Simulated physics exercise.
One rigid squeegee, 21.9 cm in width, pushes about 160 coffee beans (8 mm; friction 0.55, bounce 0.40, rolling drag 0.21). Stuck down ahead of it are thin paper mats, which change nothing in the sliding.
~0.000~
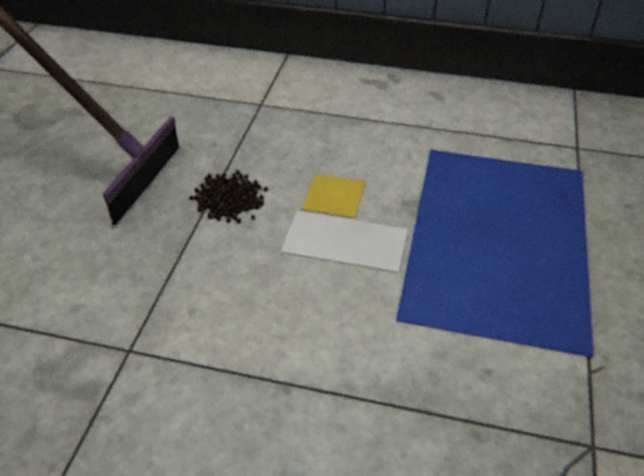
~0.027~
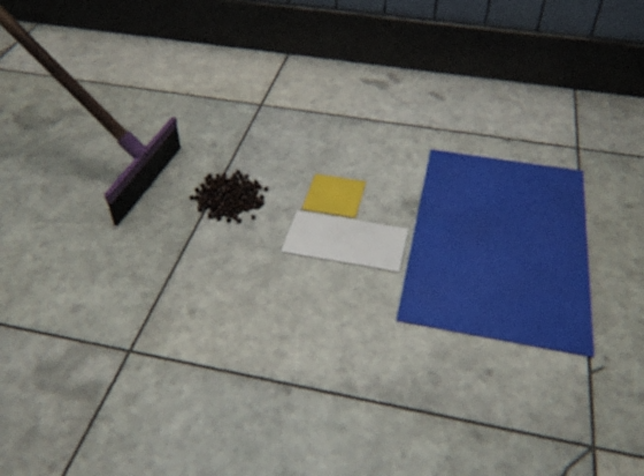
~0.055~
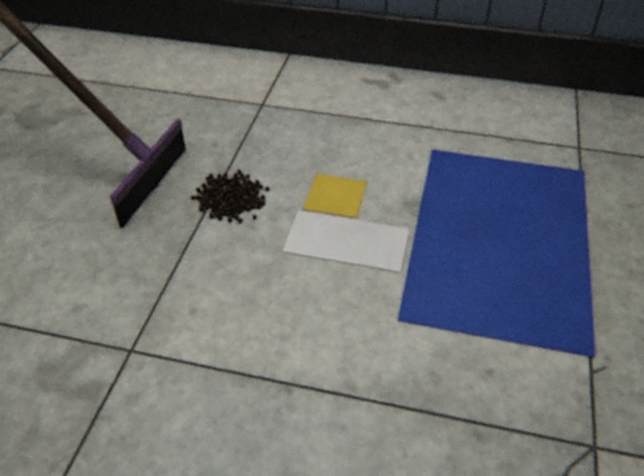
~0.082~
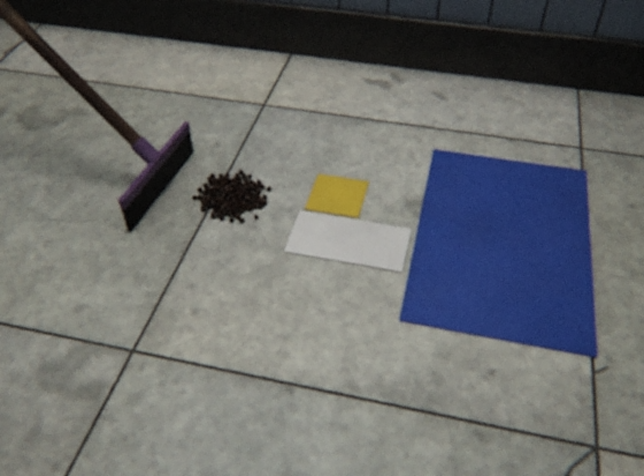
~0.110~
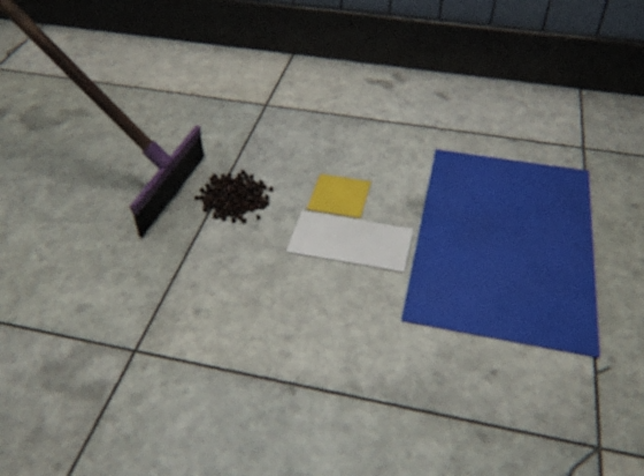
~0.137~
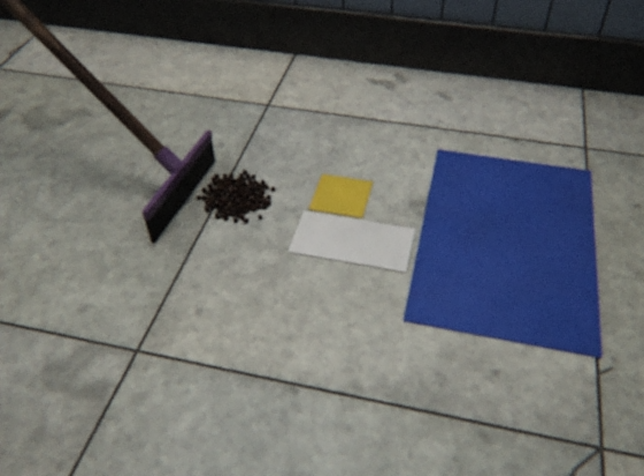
A purple squeegee slides right across the grey tiled floor, closing in on dark beans.
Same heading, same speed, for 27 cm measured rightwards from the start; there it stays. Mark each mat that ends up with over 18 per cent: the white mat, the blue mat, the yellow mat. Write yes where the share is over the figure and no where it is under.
White mat: Yes; blue mat: No; yellow mat: No.
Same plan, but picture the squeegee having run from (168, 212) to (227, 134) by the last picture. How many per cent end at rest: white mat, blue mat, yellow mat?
Final shares - white mat: 40%, blue mat: 15%, yellow mat: 10%.
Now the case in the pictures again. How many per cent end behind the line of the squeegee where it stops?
Estimate: Close to 10 %.
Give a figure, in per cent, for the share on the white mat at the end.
50 %.
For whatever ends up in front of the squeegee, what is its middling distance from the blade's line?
Middle value: Near 6 cm.
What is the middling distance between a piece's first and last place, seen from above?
Estimate: Approx. 20 cm.
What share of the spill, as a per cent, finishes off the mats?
35 per cent.
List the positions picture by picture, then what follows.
The first picture shows squeegee from (108, 198) to (172, 123); moved 0.0 cm; pieces shifted so far, 0; middle of the spill at (228, 190); white mat at (345, 241); yellow mat at (334, 196); blue mat at (499, 238).
The second picture shows squeegee from (109, 199) to (174, 124); moved 0.3 cm; pieces shifted so far, 0; middle of the spill at (228, 190).
The third picture shows squeegee from (115, 201) to (179, 125); moved 1.2 cm; pieces shifted so far, 0; middle of the spill at (230, 190).
The fourth picture shows squeegee from (123, 205) to (187, 128); moved 2.7 cm; pieces shifted so far, 0; middle of the spill at (231, 190).
The fifth picture shows squeegee from (135, 210) to (198, 133); moved 4.8 cm; pieces shifted so far, 0; middle of the spill at (233, 190).
The sixth picture shows squeegee from (147, 216) to (209, 137); moved 6.9 cm; pieces shifted so far, 0; middle of the spill at (235, 190); white mat at (353, 241); yellow mat at (342, 196); blue mat at (507, 238). Its speed is about 0.79 m/s, heading 21 degrees towards the viewer.
After 0.32 s, squeegee 21 cm from its start, spill 15 cm wide; off the mats 100 %.
Then, at 0.51 s, squeegee 29 cm from its start, spill 21 cm wide; white mat 55 %, yellow mat 15 %, off the mats 30 %.
After 0.67 s, squeegee 29 cm from its start, spill 22 cm wide; white mat 50 %, yellow mat 15 %, off the mats 35 %.
At rest (1.0 s), white mat 50 %, yellow mat 15 %, blue mat 0 %, off the mats 35 %.
